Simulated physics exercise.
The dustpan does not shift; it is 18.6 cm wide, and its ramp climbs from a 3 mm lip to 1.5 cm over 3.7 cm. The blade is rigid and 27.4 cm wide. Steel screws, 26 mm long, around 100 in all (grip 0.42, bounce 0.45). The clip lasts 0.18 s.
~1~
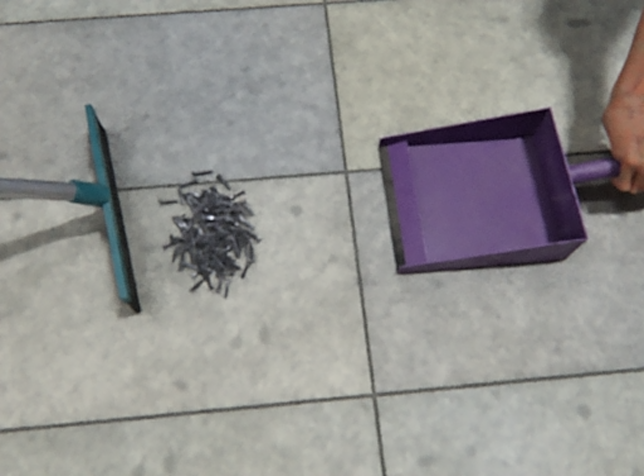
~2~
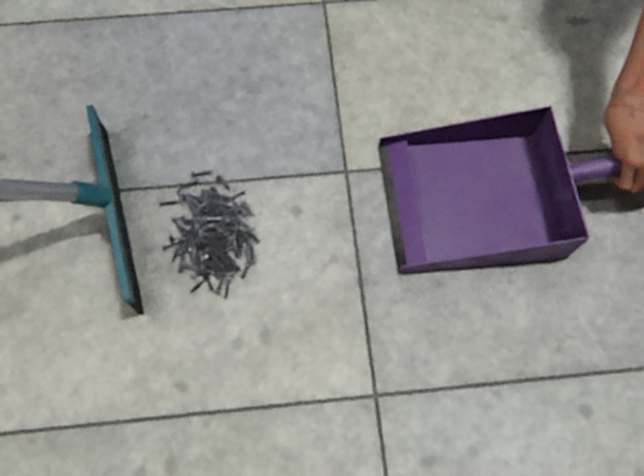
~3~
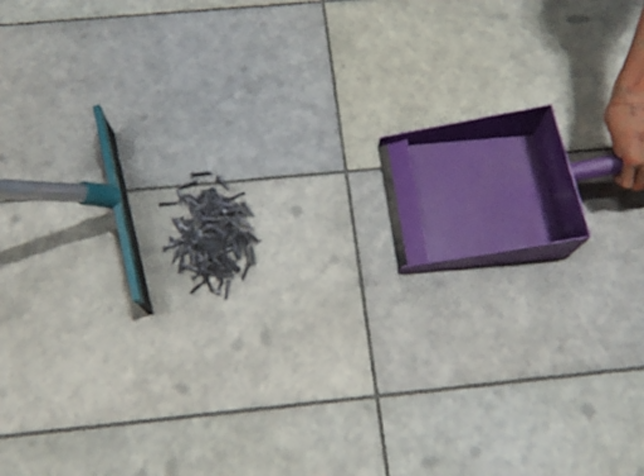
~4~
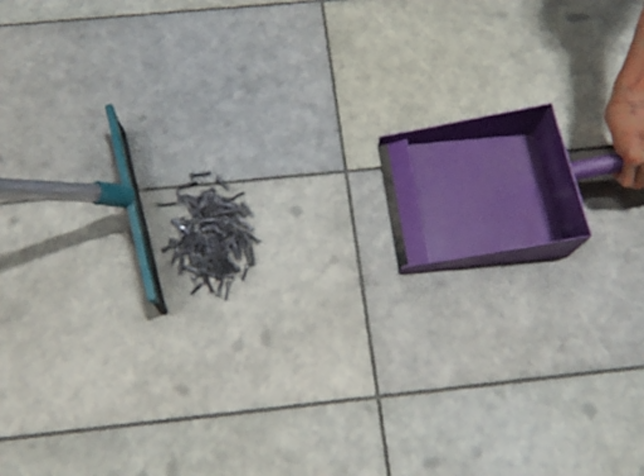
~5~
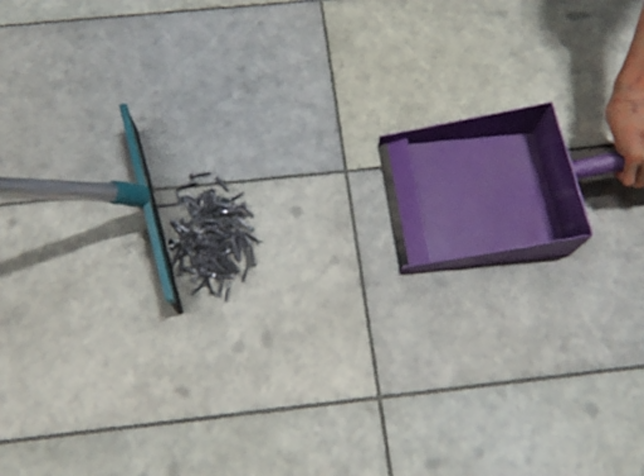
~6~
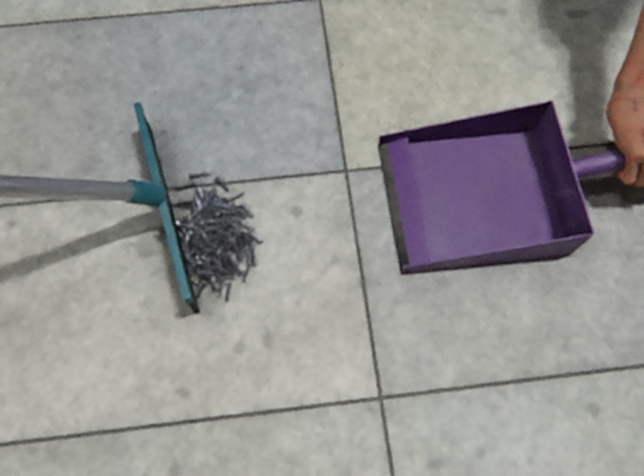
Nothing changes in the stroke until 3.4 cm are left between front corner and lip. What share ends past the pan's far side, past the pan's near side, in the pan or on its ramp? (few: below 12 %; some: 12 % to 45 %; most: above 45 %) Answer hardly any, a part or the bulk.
Far side: Hardly any, near side: Hardly any, pan: Hardly any.
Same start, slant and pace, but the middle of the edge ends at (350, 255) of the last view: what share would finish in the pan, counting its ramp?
Some 0 per cent.
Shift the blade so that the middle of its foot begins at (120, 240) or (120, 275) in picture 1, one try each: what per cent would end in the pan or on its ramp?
Some 0 and 0 per cent.
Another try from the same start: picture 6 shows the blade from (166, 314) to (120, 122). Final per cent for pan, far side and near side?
Pan 0, far 0, near 20.
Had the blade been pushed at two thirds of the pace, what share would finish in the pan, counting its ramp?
Then about 5 per cent.
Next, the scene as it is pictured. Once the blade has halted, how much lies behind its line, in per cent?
Some 5 per cent.
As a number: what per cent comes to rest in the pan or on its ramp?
Some 0 per cent.
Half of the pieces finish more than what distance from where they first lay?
Some 22 cm.
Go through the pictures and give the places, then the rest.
The first picture shows blade from (126, 298) to (91, 112), moved 0.0 cm, 0 of the pieces shifted so far; middle of the pieces at (218, 233); pan at (483, 200).
The second picture shows blade from (129, 299) to (93, 113), moved 0.4 cm, 0 of the pieces shifted so far; middle of the pieces at (218, 234).
The third picture shows blade from (139, 300) to (100, 113), moved 1.4 cm, 0 of the pieces shifted so far; middle of the pieces at (218, 235).
The fourth picture shows blade from (154, 300) to (111, 112), moved 3.2 cm, 0 of the pieces shifted so far; middle of the pieces at (218, 236).
The fifth picture shows blade from (171, 299) to (125, 111), moved 5.1 cm, 1 of the pieces shifted so far; middle of the pieces at (218, 236).
The sixth picture shows blade from (188, 298) to (140, 110), moved 7.1 cm, 39 of the pieces shifted so far; middle of the pieces at (210, 237); pan at (486, 197).
Then, 0.21 s after the last picture, middle of the blade 17 cm from the lip; 0 % over the lip, far side 0 %, near side 5 %.
Then, 0.35 s after the last picture, middle of the blade 10 cm from the lip; 0 % over the lip, far side 0 %, near side 5 %.
Then, 0.62 s after the last picture, middle of the blade 6 cm from the lip; 0 % over the lip, far side 5 %, near side 5 %.
In the end, far side 5 %, near side 5 %, pan 0 %, in front of the lip or behind the blade 90 %.
